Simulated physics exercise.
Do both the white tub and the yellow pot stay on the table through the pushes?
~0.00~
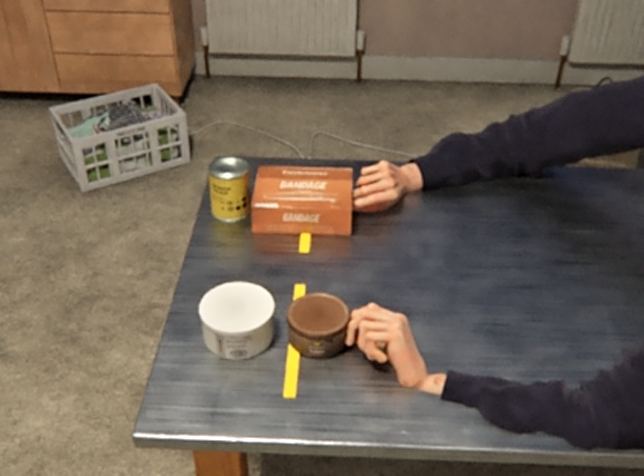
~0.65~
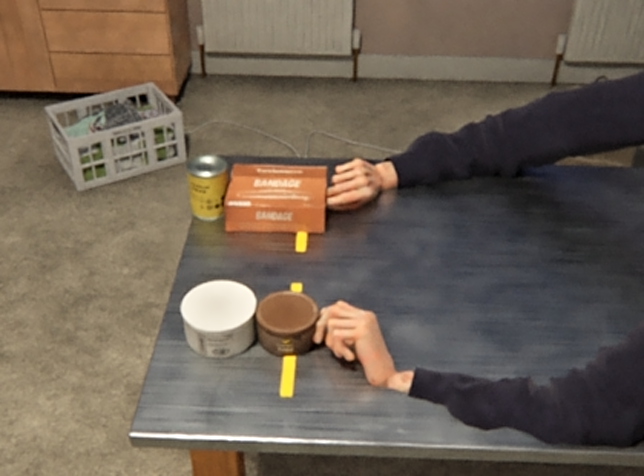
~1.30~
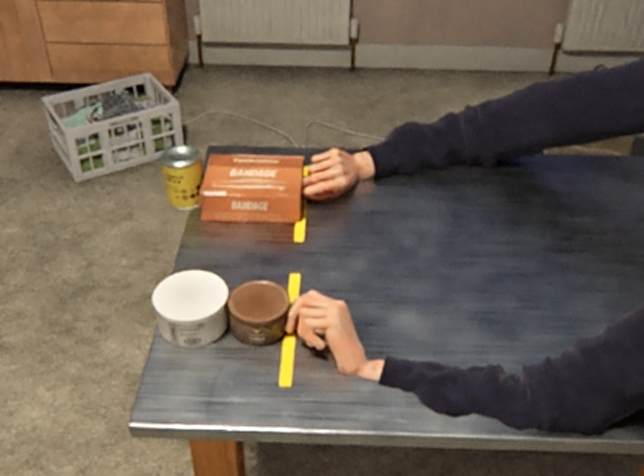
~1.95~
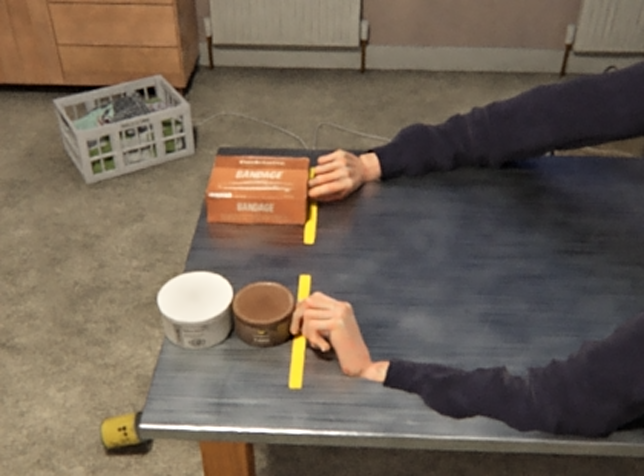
No, only the white tub stays on the table. The yellow pot goes over the edge and falls off.
